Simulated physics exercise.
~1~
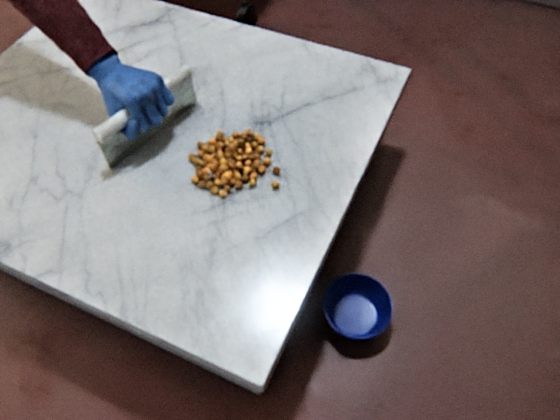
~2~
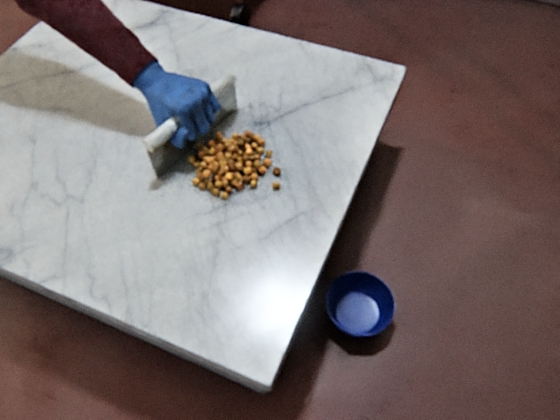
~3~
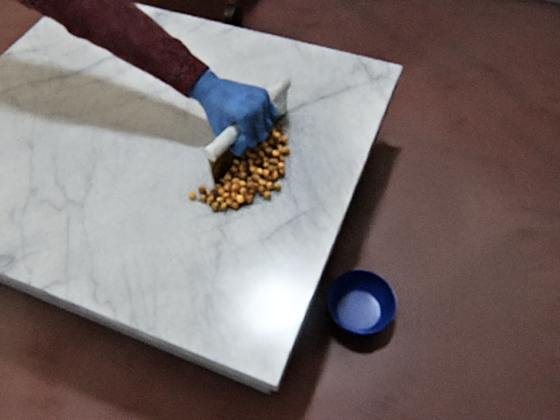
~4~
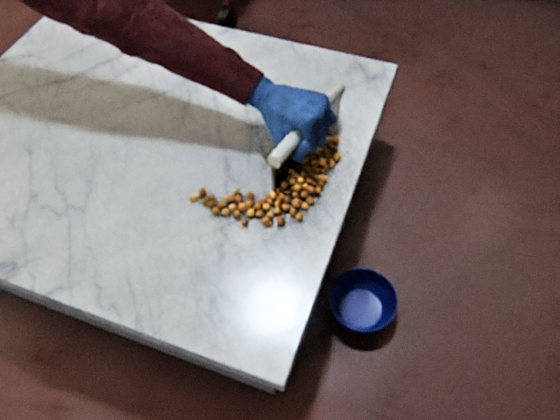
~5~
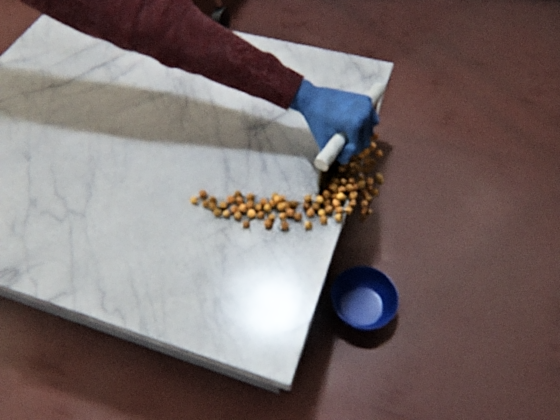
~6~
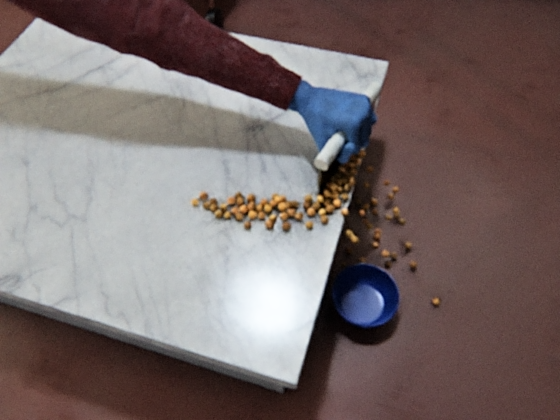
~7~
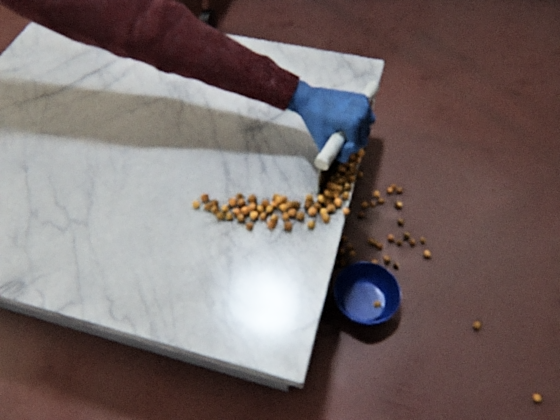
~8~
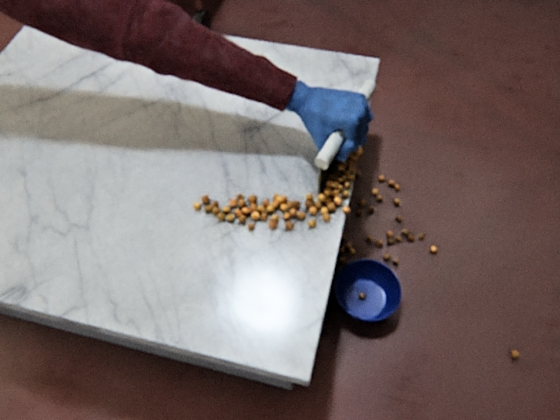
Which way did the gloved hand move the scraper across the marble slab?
The hand moved the scraper to the right, toward the edge of the slab.
On a marble slab above a reddish-brown floor, a blue-gloved hand pushed a scraper through a pile of small wooden beads and stopped at the edge. Some spilled over, mostly scattering on the floor around a blue bowl, while most stayed on top.
